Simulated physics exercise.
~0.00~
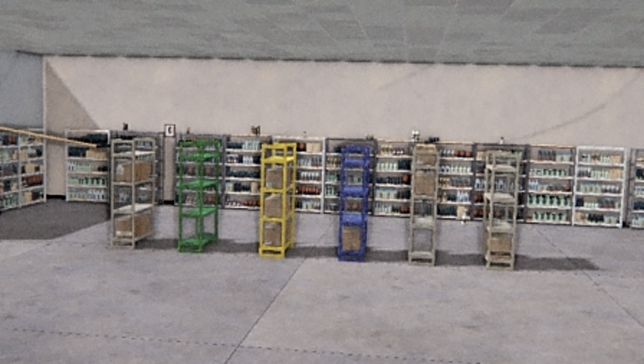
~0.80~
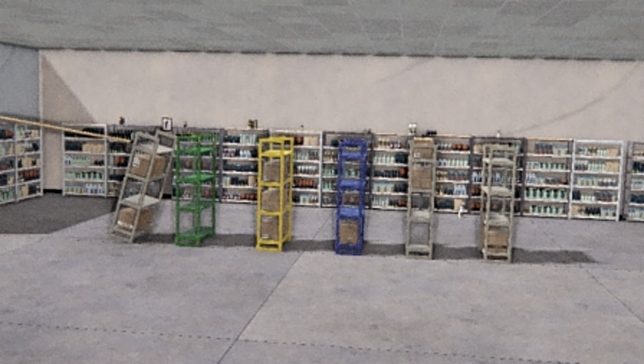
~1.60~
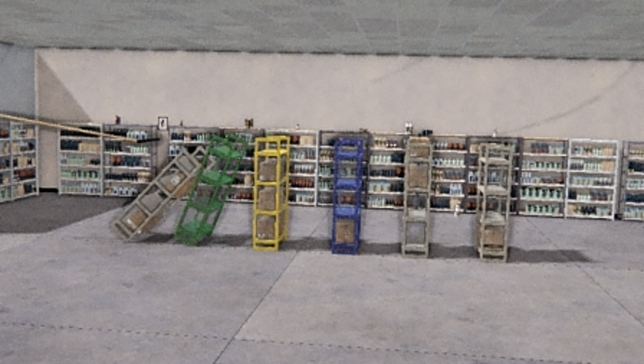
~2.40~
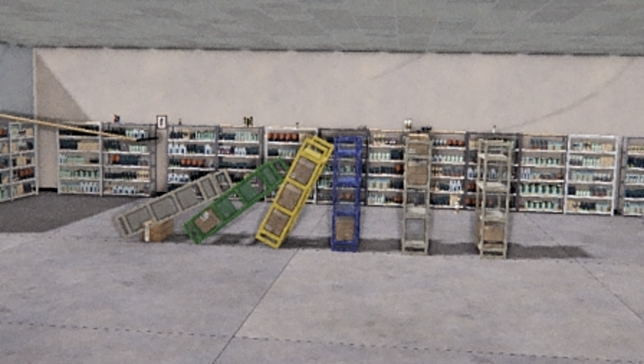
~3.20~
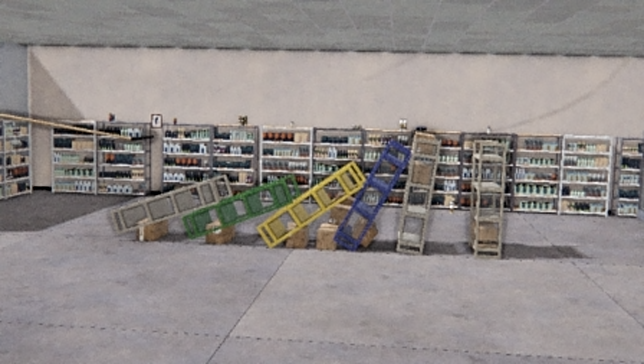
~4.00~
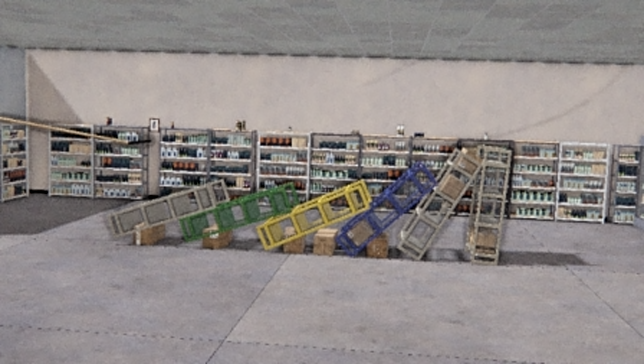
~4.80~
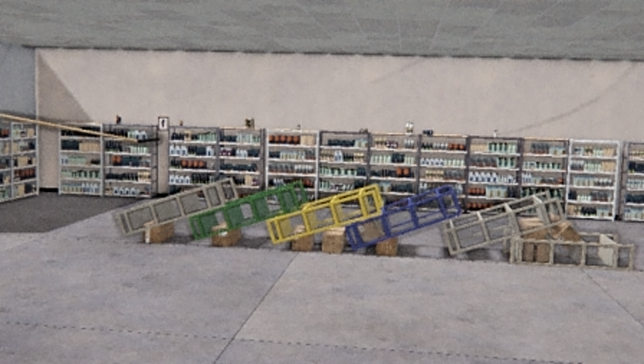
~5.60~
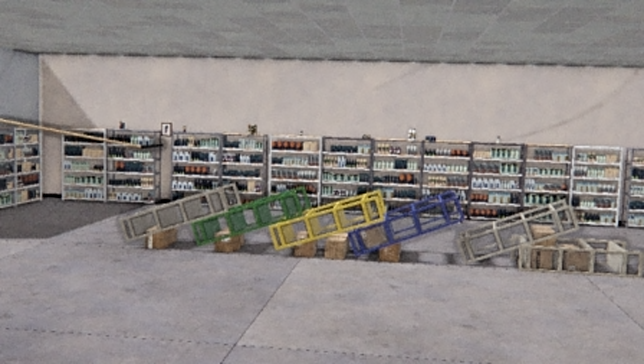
Six tall racks stood in a row in a warehouse until the leftmost one tipped right into the green one, and the yellow, blue and two grey racks toppled in turn, spilling cartons and leaving none upright.
